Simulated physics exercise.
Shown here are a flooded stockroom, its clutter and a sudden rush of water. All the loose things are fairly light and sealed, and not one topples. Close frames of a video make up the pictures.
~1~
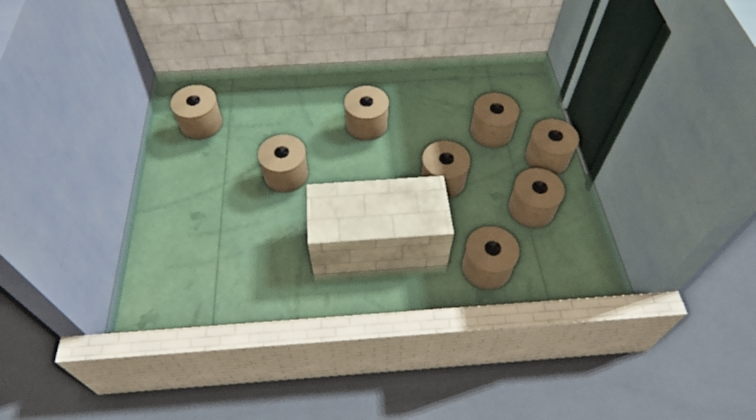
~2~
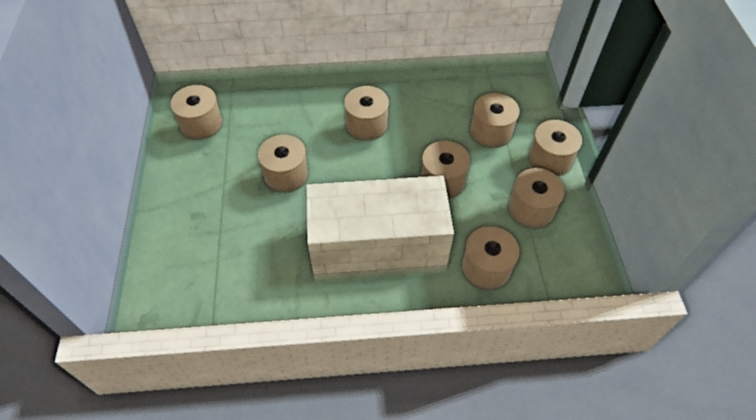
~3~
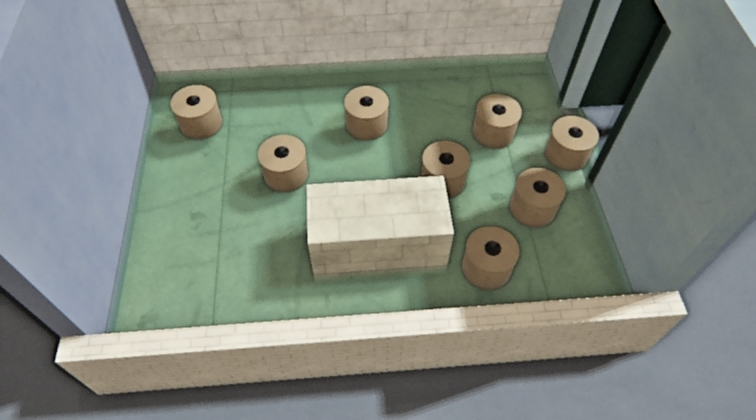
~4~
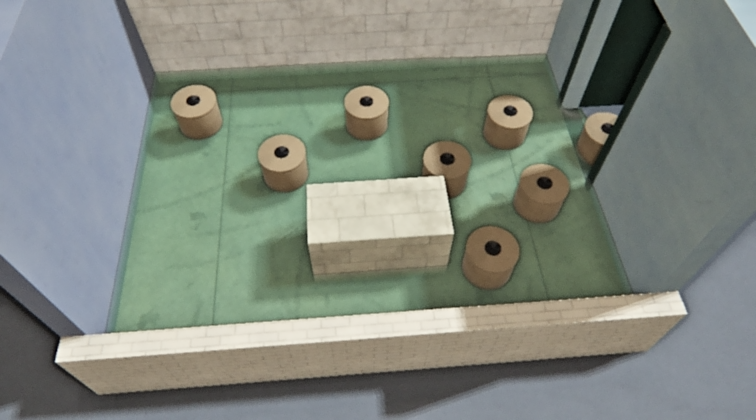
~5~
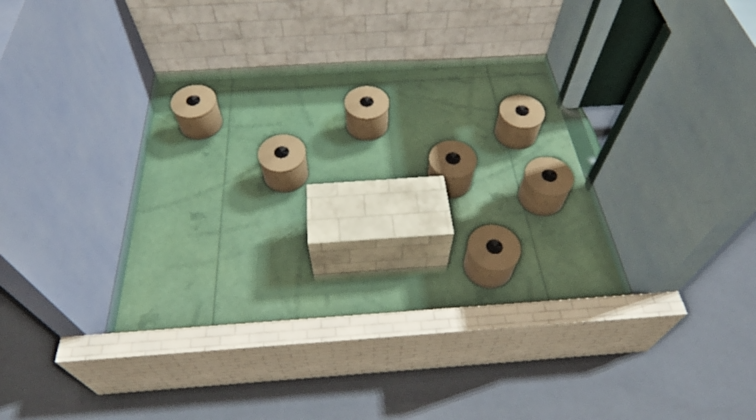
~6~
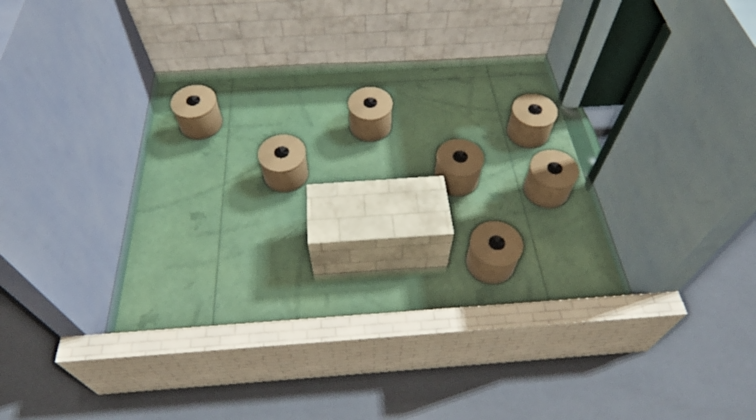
We see tan tubs scattered around a pale block on a green, flooded floor as a dark door at the right opens; the nearest tub drifts out through the gap, and several others shift slightly toward it.
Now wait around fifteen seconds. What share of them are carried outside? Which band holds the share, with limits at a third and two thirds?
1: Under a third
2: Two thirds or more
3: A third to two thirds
(2) Two thirds or more.
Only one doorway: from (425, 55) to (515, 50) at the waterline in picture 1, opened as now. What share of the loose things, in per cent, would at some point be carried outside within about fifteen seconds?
Roughly 60 in a hundred.
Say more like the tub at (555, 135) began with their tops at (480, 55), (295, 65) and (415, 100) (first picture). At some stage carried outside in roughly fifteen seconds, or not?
Going one by one, I'd say it leaves, then it doesn't leave, then it leaves.
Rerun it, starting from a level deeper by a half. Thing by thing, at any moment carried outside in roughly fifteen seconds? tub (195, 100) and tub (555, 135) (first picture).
Object 1: Retained; object 2: Exited.
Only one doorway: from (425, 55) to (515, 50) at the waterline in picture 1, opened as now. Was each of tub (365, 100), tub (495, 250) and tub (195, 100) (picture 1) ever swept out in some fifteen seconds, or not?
Okay, one after another: Departs, then never departs, then never departs.
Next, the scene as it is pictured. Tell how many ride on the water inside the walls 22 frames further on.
Tally at that point: 4.
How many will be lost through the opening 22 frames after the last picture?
I make it 4.
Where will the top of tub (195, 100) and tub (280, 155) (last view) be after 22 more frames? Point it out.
(231, 96) and (396, 143), approximately.
A moment on, 1 of 8 are out; 7 afloat.
Next, 3 of 8 are out; 5 afloat.
Later, 4 of 8 are out; 4 afloat.
In the end, 6 of 8 are out; 2 afloat.
